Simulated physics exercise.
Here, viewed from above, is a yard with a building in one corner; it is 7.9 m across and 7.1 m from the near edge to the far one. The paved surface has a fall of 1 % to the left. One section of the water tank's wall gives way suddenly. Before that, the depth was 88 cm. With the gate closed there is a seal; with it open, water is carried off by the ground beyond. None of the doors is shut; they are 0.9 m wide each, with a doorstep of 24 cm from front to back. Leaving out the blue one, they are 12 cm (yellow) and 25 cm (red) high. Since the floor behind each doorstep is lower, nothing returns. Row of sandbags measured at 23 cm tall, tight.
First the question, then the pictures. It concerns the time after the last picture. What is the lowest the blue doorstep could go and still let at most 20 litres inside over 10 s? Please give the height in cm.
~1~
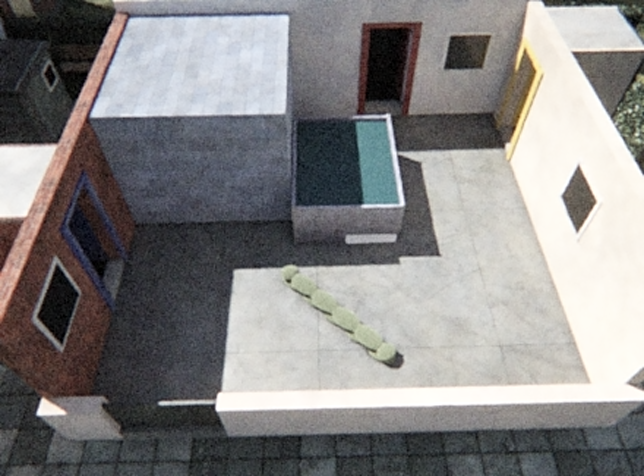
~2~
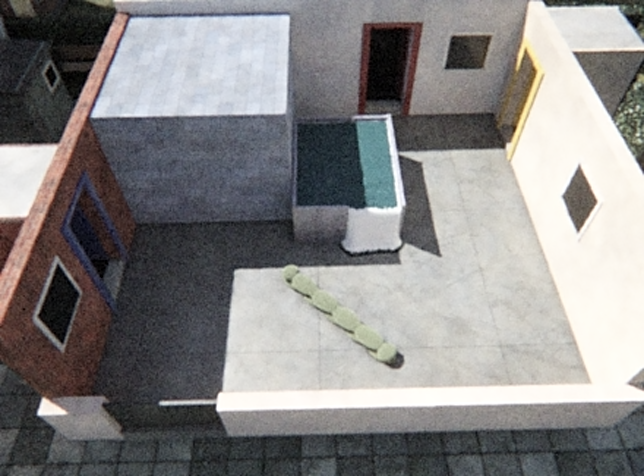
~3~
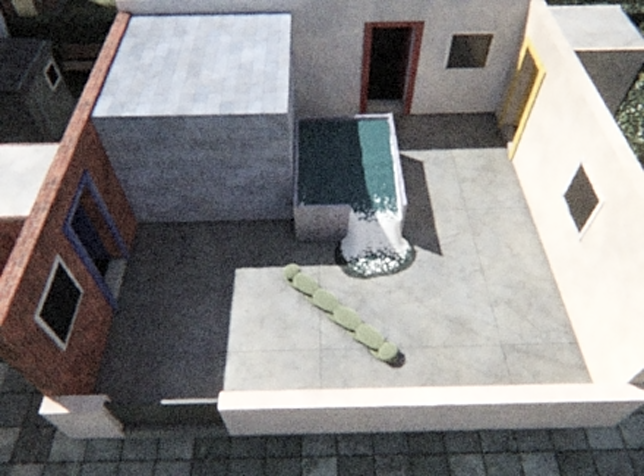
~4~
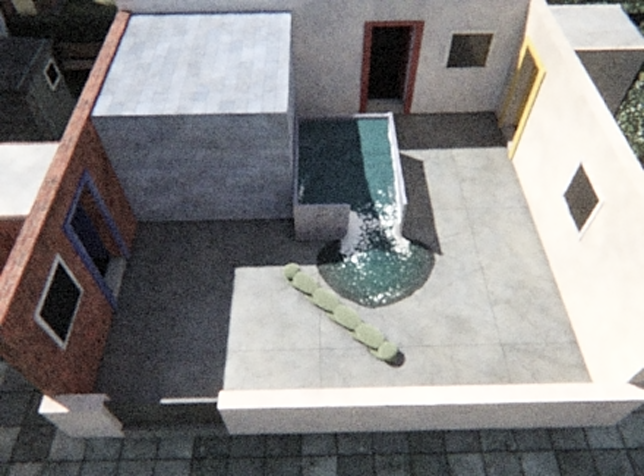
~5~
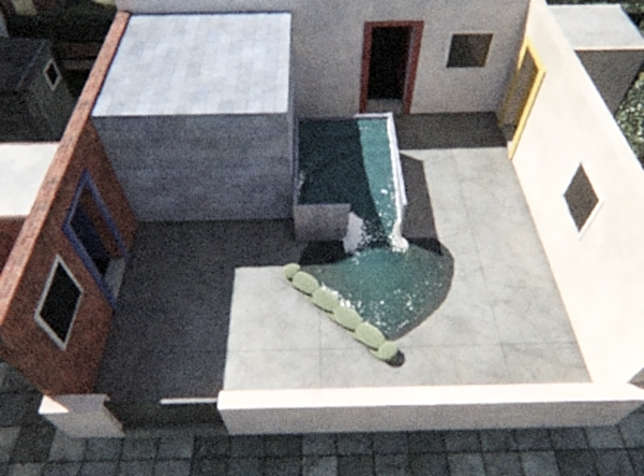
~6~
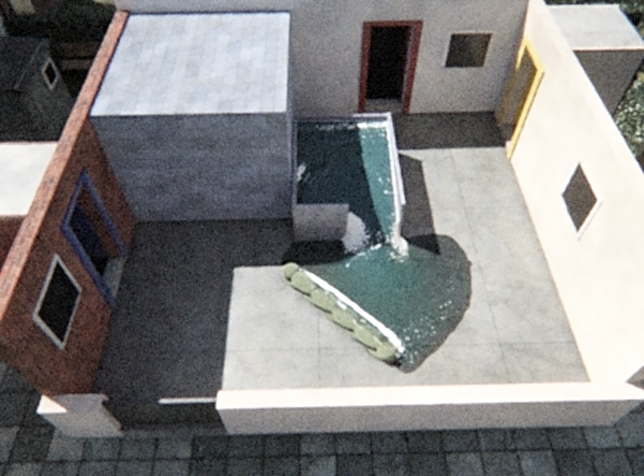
About 8.5 cm.
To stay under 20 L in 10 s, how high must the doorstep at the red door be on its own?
For red, a step near 14.0 cm.
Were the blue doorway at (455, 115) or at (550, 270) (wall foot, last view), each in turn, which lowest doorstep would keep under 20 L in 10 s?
About 14.5 cm, then about 9.0 cm.
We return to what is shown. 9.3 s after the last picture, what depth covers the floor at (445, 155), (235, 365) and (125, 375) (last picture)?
Roughly 12, 2 and 11 centimetres.
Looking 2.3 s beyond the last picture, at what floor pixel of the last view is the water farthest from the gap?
Near pixel (144, 414).
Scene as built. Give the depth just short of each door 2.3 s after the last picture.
Door depths (cm): Yellow = 0, blue = 0, red = 0.
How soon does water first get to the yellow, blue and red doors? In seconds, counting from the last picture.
Front times - yellow: 3.6 s, blue: 4.0 s, red: 4.5 s.
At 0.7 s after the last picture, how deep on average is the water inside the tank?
Average depth: Approx. 64 cm.
Then, 0.7 s after the last picture water covers 30 % of the floor, deepest (50 cm) near (373, 241); it has not reached the blue door.
Then, 2.3 s after the last picture water covers 40 % of the floor, deepest (46 cm) near (578, 403); it has not reached the blue door.
Then, 9.3 s after the last picture water covers 95 % of the floor, deepest (22 cm) near (299, 148); 10 cm at the blue door, 0 litres in over its 19 cm doorstep.
At the blue door as built, the water peaked near 13 cm, 7.9 s after the last picture.
Run again over the same 10 s with other heights there, 30 litres in over 7.5 cm, 7 litres over 10.5 cm. The limit of 20 litres is kept from about 8.5 cm up.
